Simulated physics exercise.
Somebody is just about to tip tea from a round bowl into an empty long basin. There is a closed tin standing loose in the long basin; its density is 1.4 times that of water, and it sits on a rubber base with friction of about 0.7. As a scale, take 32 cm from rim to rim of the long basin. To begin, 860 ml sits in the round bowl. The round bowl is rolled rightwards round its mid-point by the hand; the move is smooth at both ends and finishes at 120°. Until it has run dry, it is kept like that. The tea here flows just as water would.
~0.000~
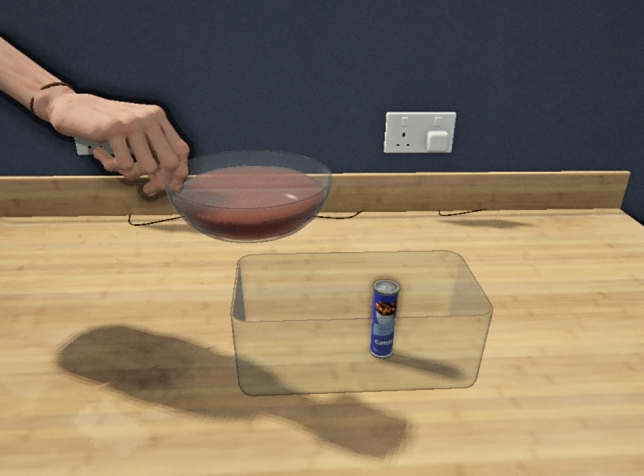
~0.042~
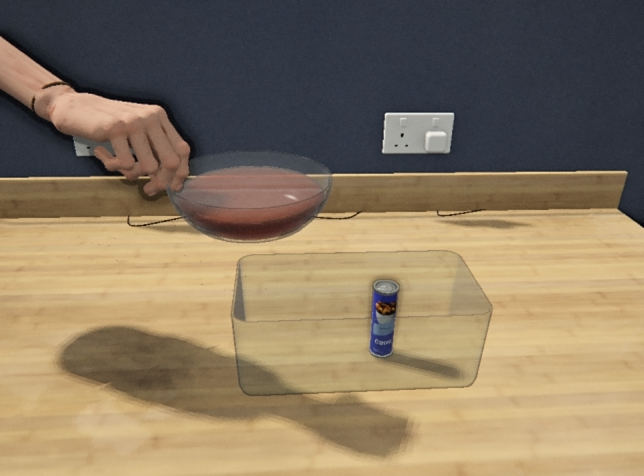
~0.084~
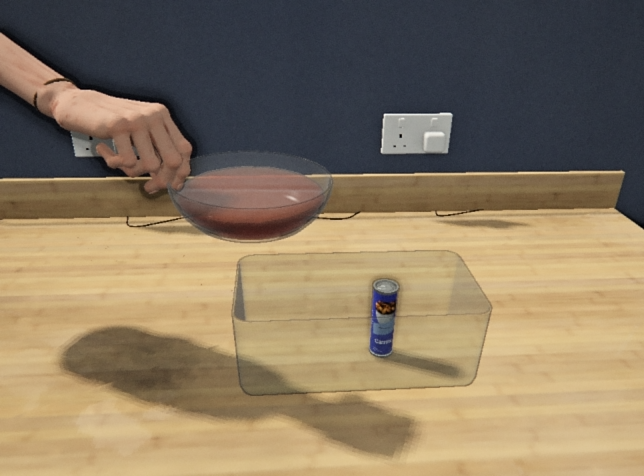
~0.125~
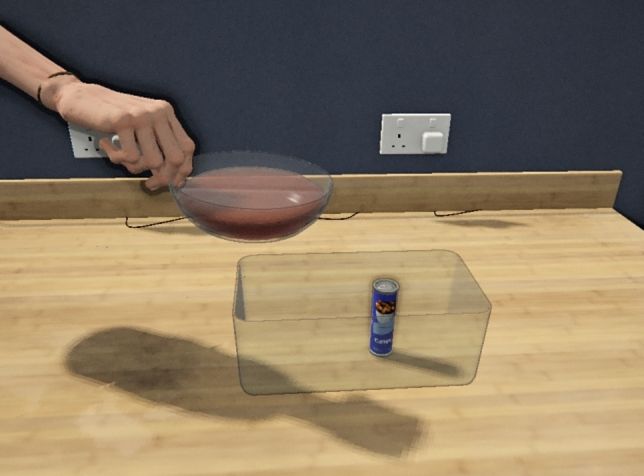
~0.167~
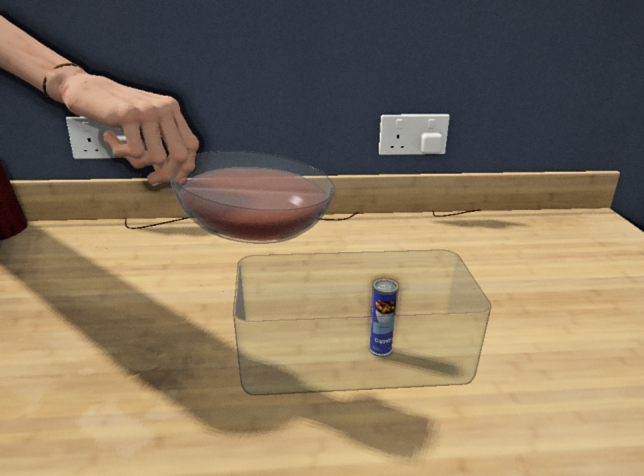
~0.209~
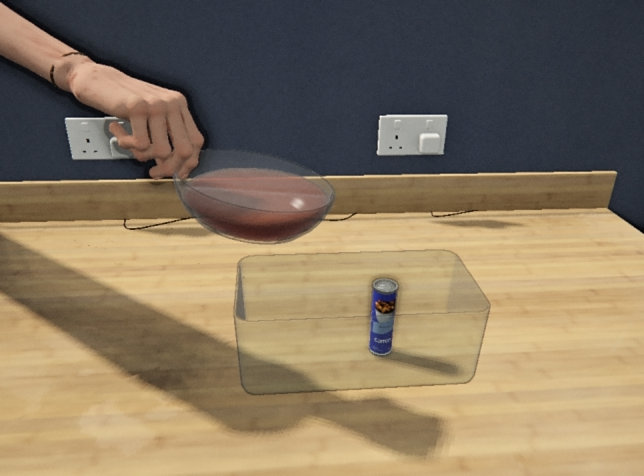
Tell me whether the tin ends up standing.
Upright.
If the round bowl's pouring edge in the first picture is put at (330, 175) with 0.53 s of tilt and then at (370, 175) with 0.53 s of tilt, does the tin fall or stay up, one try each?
In the first try it comes down; in the second it comes down.
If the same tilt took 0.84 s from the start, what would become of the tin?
The tin would stay balanced.
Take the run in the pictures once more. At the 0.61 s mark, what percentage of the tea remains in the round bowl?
I reckon about 18 in a hundred is still held.
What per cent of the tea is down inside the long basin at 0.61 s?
Some 46 per cent.
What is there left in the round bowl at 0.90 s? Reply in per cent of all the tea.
About 0 per cent.
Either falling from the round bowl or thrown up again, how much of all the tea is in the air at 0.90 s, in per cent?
Estimated airborne part: Roughly 1 per cent.
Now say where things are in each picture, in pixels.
The first frame shows tilt 0°; pouring edge (331, 177); surface from (175, 189) to (325, 187); the long basin's rim runs from (235, 287) to (475, 281); the tin's top is at (386, 290).
The second frame shows tilt 0°; pouring edge (331, 178); surface from (176, 189) to (325, 188).
The third frame shows tilt 2°; pouring edge (332, 180); surface from (176, 189) to (326, 189).
The fourth frame shows tilt 4°; pouring edge (332, 183); surface from (178, 188) to (326, 191).
The fifth frame shows tilt 8°; pouring edge (333, 187); surface from (180, 187) to (328, 193).
The sixth frame shows tilt 12°; pouring edge (334, 193); surface from (183, 186) to (330, 194).
Then, 0.61 s in, the tilt is 76° and 18 per cent is still to pour; the tin stands where it began.
Then, 0.90 s in, the tilt is 115° and 0 per cent is still to pour; the tin stands where it began.
Then, 1.21 s in, the tilt is 120° and 0 per cent is still to pour; the tin stands where it began.
Then, 1.54 s in, the tilt is 120° and 0 per cent is still to pour; the tin stands where it began.
Finally, the tin stands where it began.
